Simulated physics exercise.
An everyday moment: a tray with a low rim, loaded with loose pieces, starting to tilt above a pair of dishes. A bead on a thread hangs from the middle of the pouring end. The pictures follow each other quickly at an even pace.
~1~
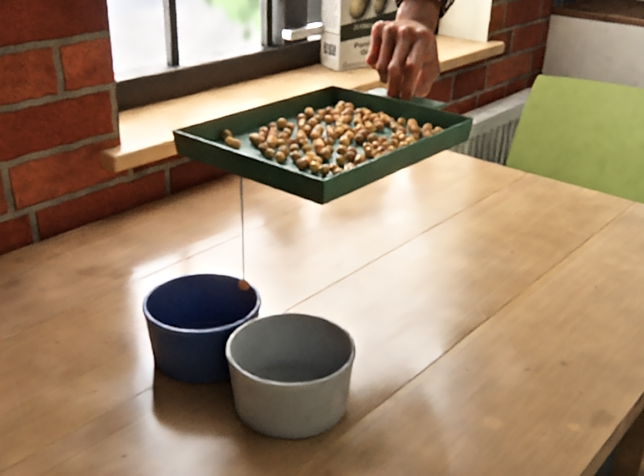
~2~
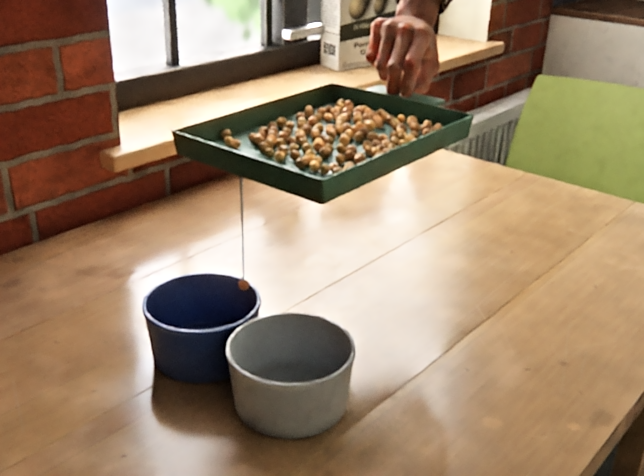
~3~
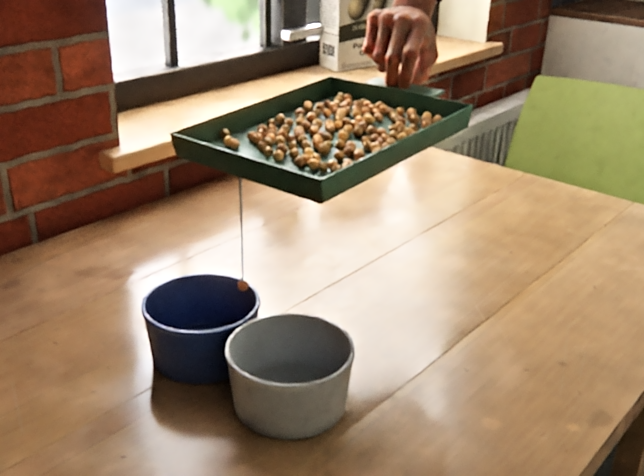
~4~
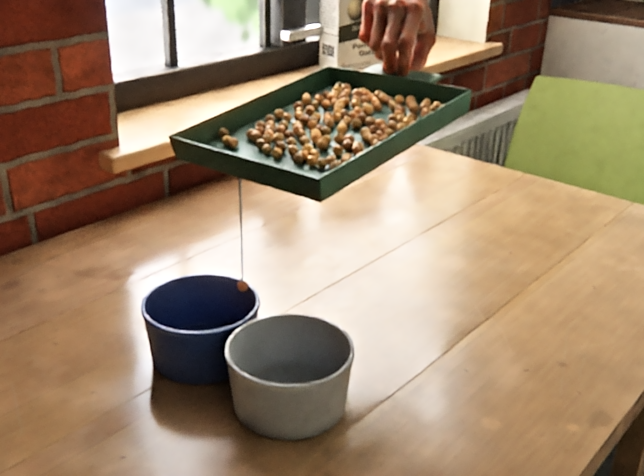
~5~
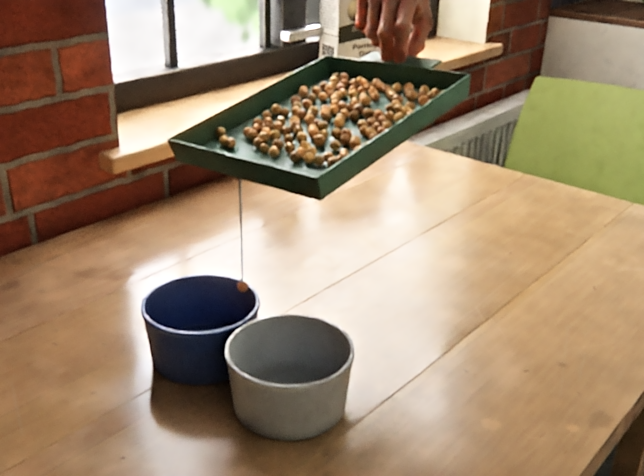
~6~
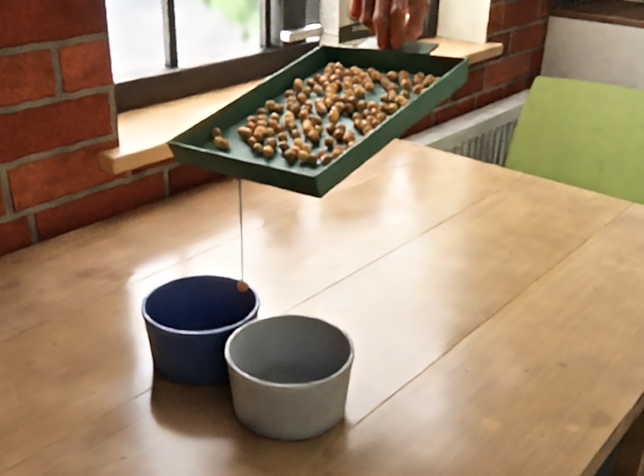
At a wooden table by a window, a hand held a green tray of small brown pieces above a blue bowl and a gray one, then gradually raised its far side as the pieces shifted slightly.
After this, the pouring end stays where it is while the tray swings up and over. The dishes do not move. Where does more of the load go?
The left one ends fuller.
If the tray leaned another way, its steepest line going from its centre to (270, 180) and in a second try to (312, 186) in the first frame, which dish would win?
The first try: The dish on the right. The second: Right.
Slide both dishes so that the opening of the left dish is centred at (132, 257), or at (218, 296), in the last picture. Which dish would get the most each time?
The first try: The dish on the right. The second: Left.
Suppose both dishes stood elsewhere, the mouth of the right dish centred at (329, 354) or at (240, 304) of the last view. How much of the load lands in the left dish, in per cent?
About 10 and 60 per cent.
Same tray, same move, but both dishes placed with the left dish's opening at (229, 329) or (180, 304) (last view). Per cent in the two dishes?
First some 10, then 70 per cent.
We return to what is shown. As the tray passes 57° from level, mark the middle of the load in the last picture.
Around (229, 133).
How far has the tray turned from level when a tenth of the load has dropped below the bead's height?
At about 90°.
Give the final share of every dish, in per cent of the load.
Left dish: 40 %, right dish: 0 %.
Soon, tray tipped steeply; nearly all on the tray; a stray few in the air.
A while on, tray tipped right over; about two thirds on the tray; a small part in the left dish; a small part outside both; about a quarter in the air.
Towards the end, tray tipped past a quarter turn; about half in the left dish; about half outside both.
Finally, tray tipped past a quarter turn; none in the right dish; about half in the left dish; about half outside both.
